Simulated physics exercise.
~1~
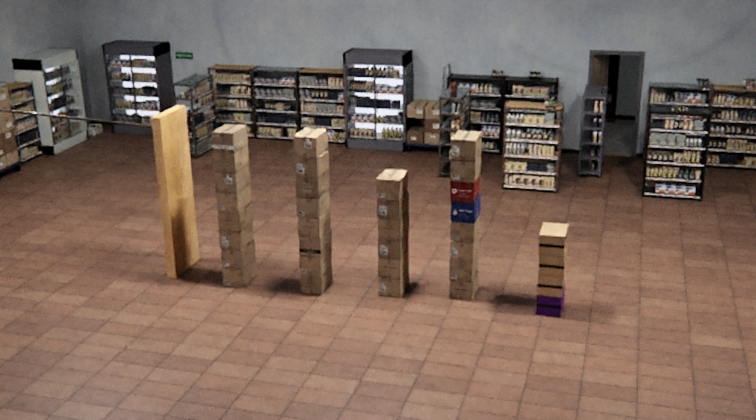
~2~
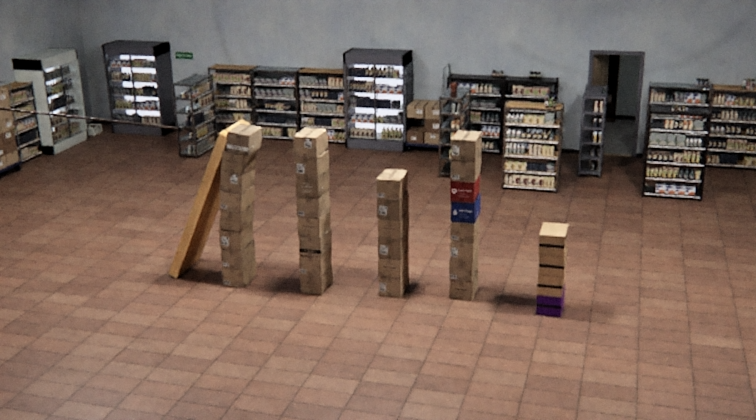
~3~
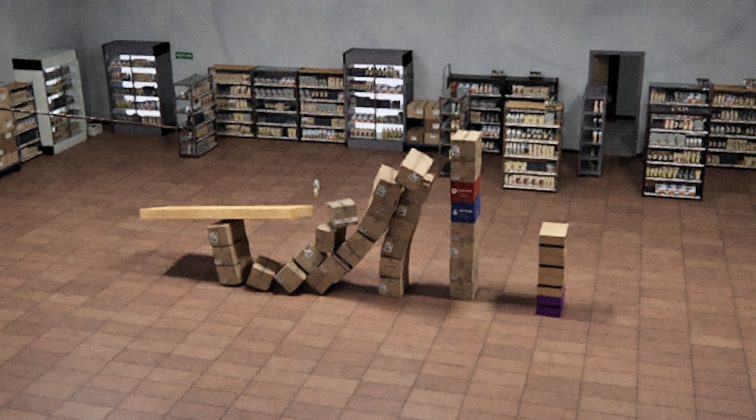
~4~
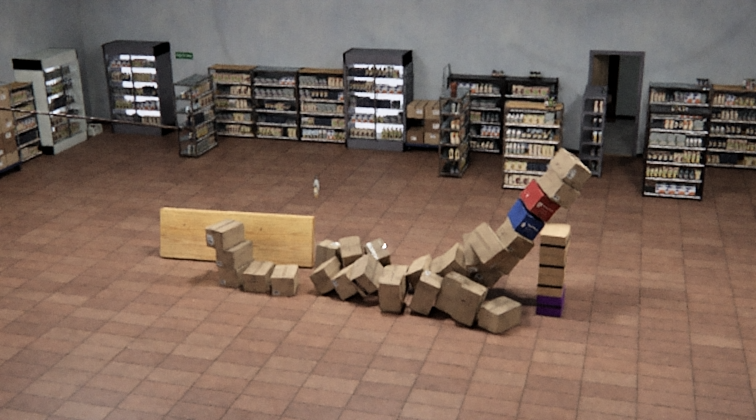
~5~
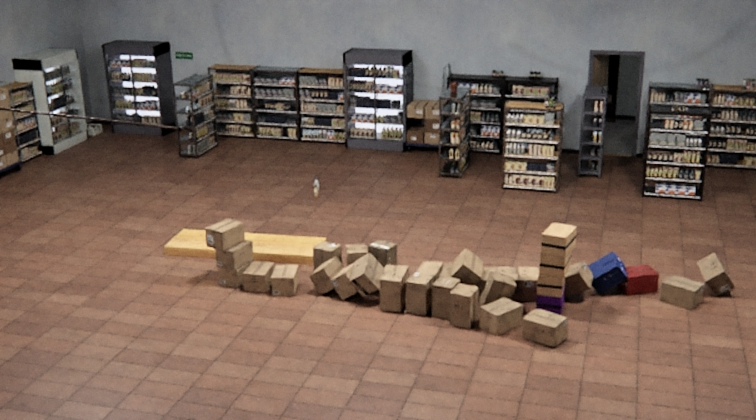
A tall wooden board stands on end at the left of a row of five carton stacks on a brown tiled shop floor, seen from above with stocked shelves along the grey wall behind. The fourth stack holds a red and a blue carton, and the short last one has a purple base. Pushed near its top by a thin pole, the board tips right against the first stack. The stacks topple rightward in turn, and the board drops flat. The red and blue cartons tumble beyond the short stack, which stays standing amid scattered cartons.
